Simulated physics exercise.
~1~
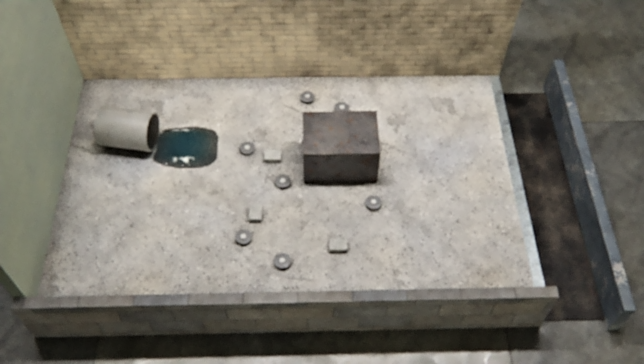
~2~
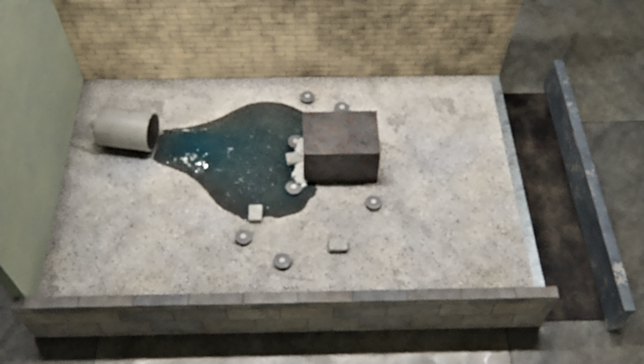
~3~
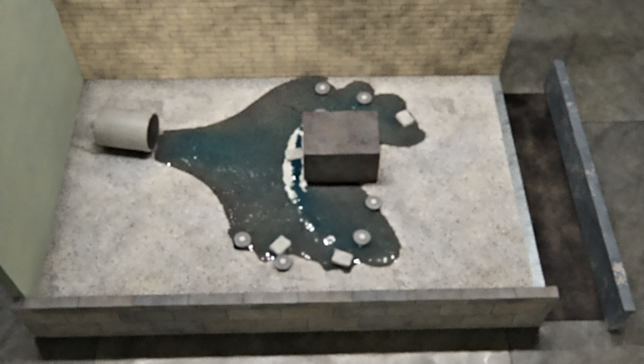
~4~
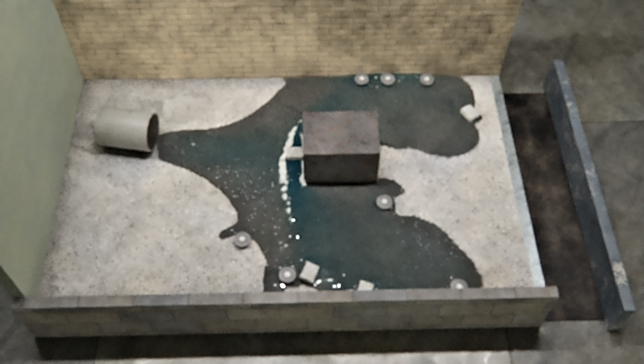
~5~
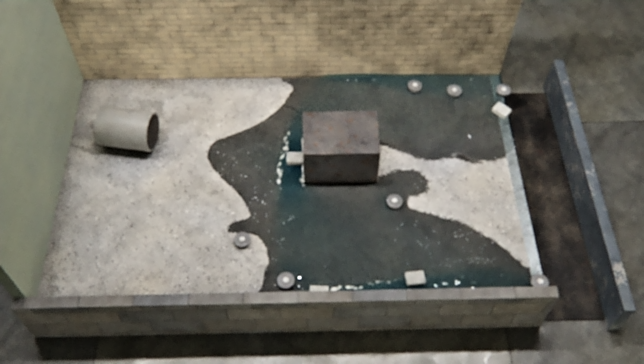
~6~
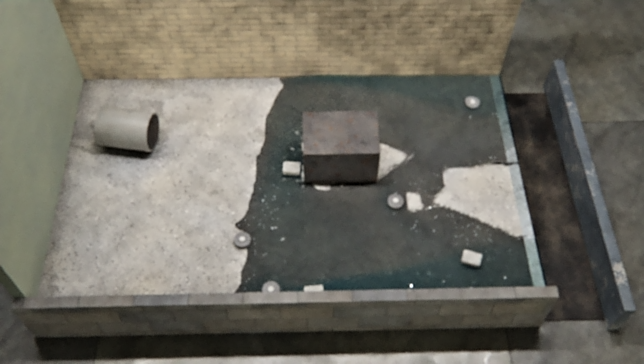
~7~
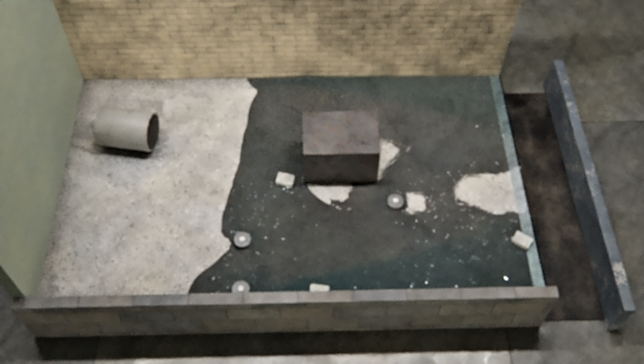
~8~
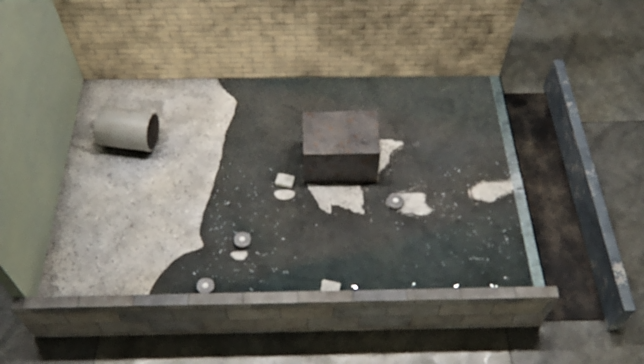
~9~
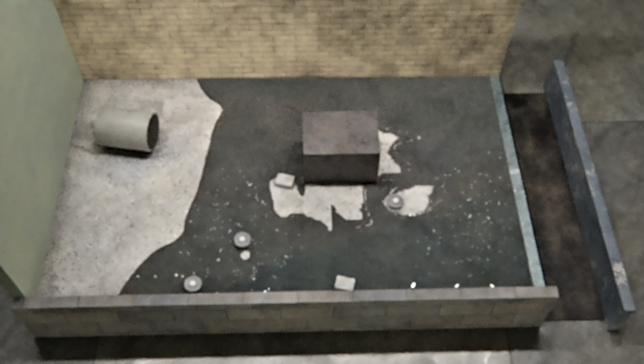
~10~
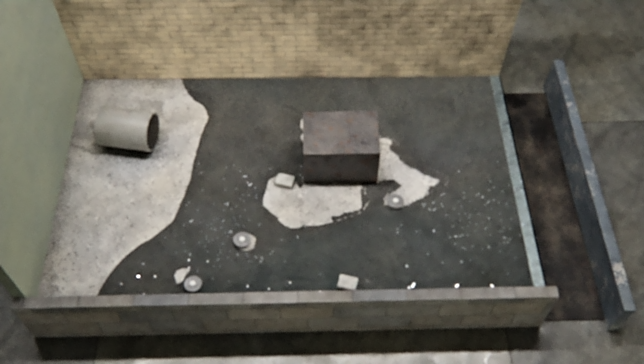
Dark water pours from a drum, spreads right around a block, and carries small objects away.
